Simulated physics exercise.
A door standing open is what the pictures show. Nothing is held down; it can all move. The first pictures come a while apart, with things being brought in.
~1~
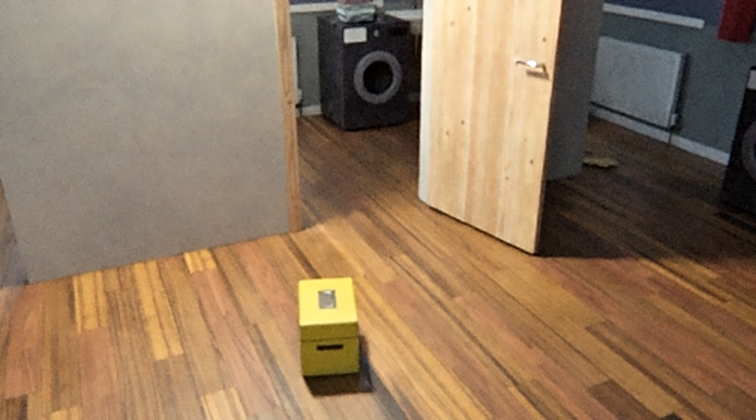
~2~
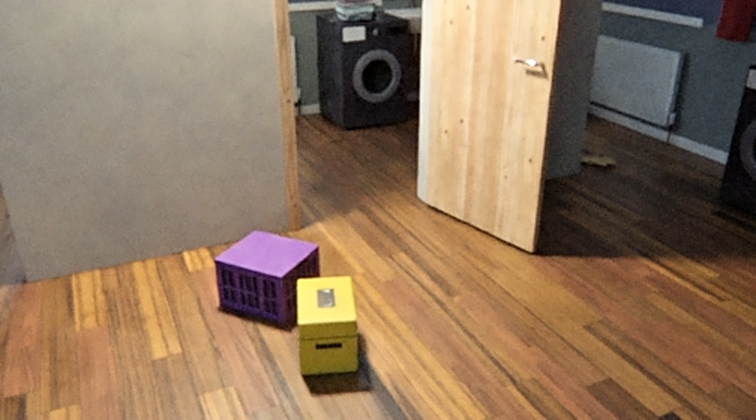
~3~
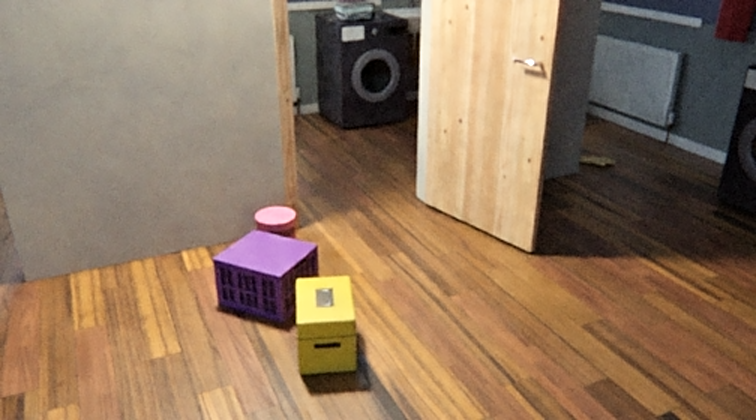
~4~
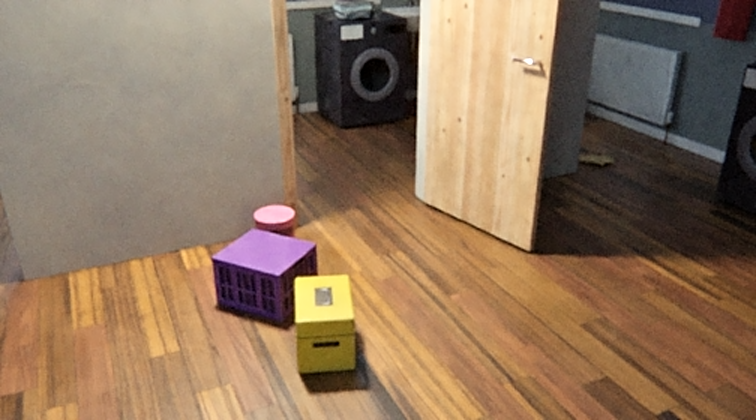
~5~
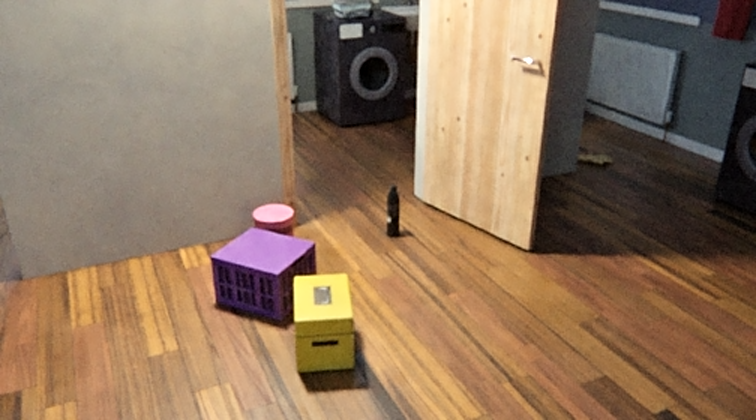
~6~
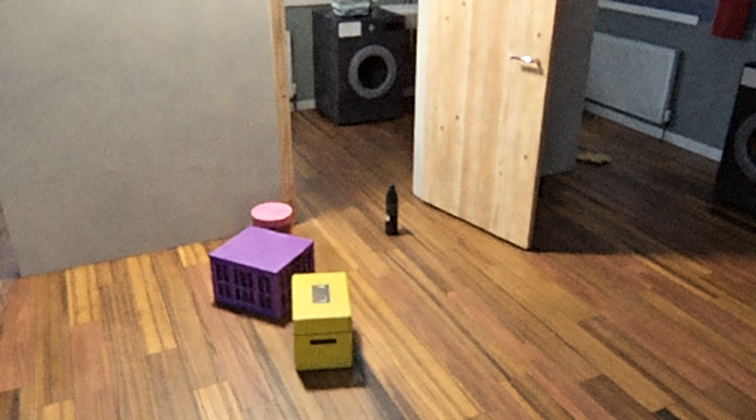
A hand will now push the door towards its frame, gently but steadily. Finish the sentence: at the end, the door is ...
... fully closed.
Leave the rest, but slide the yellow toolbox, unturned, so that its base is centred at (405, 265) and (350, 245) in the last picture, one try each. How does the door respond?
In order, the door is hindered, then is hindered.
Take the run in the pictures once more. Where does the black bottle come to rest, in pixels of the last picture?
Pretty much around (337, 190), I'd say.
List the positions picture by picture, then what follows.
In the first frame, door wide open and still; yellow toolbox (328, 325).
In the second frame, door wide open and still; purple crate (269, 275); yellow toolbox (327, 324).
In the third frame, door wide open and still; purple crate (268, 274).
In the fourth frame, door wide open and still; yellow toolbox (325, 323).
In the fifth frame, door wide open and still; purple crate (266, 272); yellow toolbox (323, 321).
In the sixth frame, door wide open and still; black bottle (392, 209).
Then, 1.00 s on from there, door at 66°.
Then, 1.50 s on from there, door at 29°; black bottle shifted well along near (367, 204).
Then, 1.80 s on from there, door at 5°; black bottle shifted well along near (340, 193).
Then, 2.20 s on from there, door at 0°; black bottle on its side near (325, 194).
In the end, door at 0°; toppled on the floor, black bottle; the other 3 unmoved. At the end, from the last picture's camera, black bottle near (337, 190).
